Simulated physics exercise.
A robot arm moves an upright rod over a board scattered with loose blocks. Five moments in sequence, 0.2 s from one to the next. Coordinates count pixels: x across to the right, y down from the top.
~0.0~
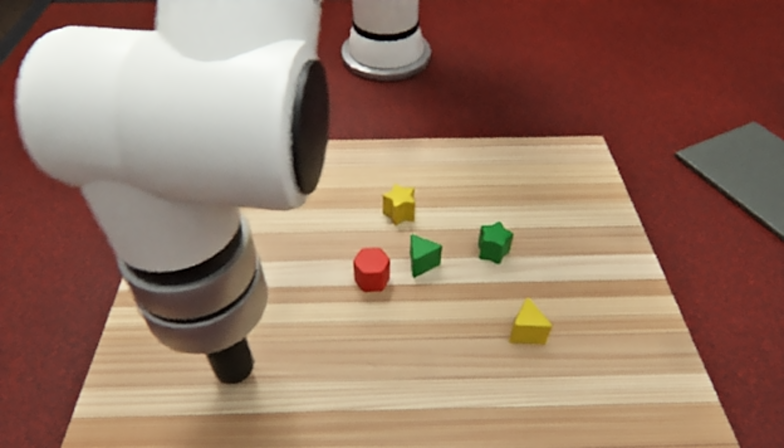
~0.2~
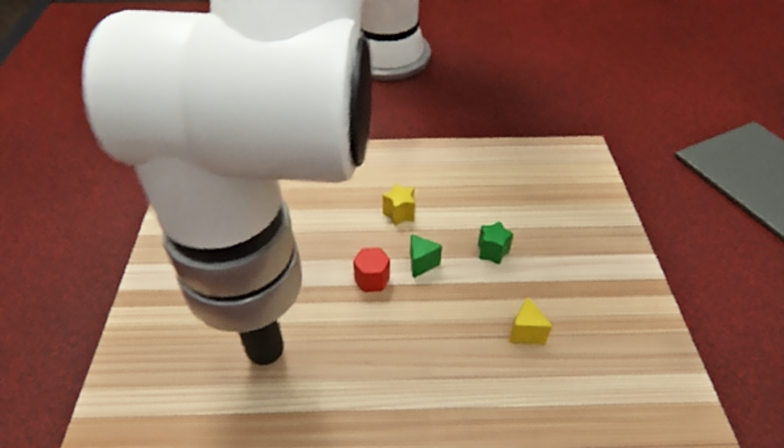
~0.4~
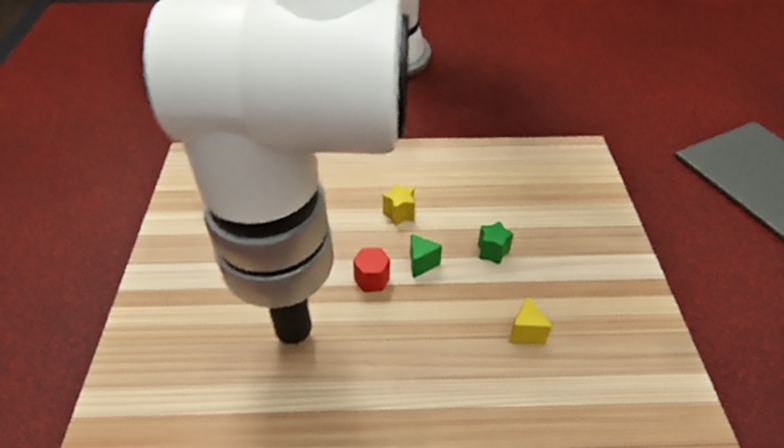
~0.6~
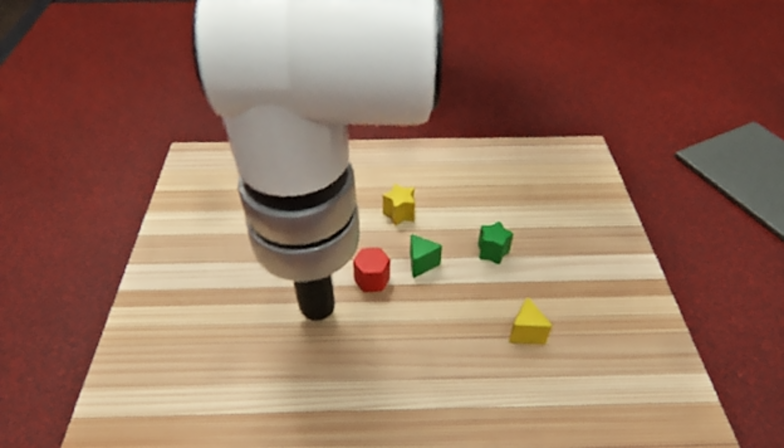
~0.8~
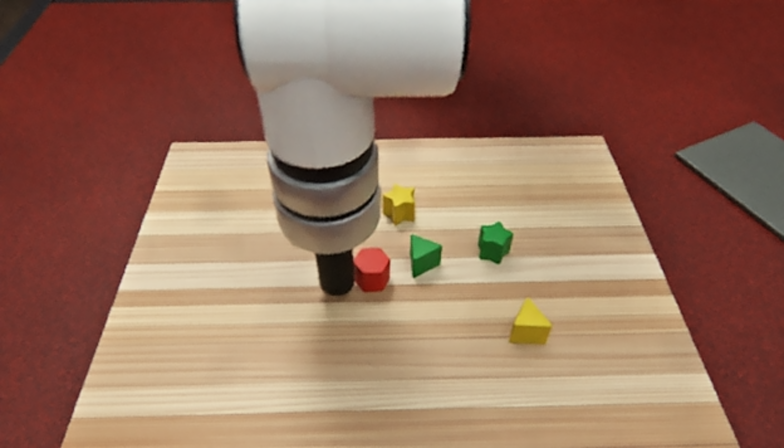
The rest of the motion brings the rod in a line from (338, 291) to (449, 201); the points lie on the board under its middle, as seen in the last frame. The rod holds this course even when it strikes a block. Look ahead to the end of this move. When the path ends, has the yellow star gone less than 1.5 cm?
Final answer: Yes.
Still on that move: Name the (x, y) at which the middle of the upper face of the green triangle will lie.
I predict (452, 247).
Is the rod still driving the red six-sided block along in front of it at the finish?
No, that is not what happens.
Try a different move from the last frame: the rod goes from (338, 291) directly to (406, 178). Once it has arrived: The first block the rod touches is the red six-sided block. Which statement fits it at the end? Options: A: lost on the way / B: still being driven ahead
(A)
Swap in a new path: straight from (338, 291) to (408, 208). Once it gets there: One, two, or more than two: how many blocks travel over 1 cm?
Displaced: Two.
What follows on the original path. One third of the way, rod at (379, 250); red six-sided block at (412, 243), turned 50° clockwise; green triangle at (440, 244), turned 20° clockwise.
Two thirds of the way, rod at (417, 219); red six-sided block at (425, 238), turned 75° clockwise; yellow star at (401, 191), turned 15° anticlockwise; green triangle at (452, 247), turned 30° clockwise.
At the end, rod at (450, 192); red six-sided block at (425, 238), turned 75° clockwise; yellow star at (404, 189), turned 40° anticlockwise; green triangle at (452, 247), turned 30° clockwise; green star in place.
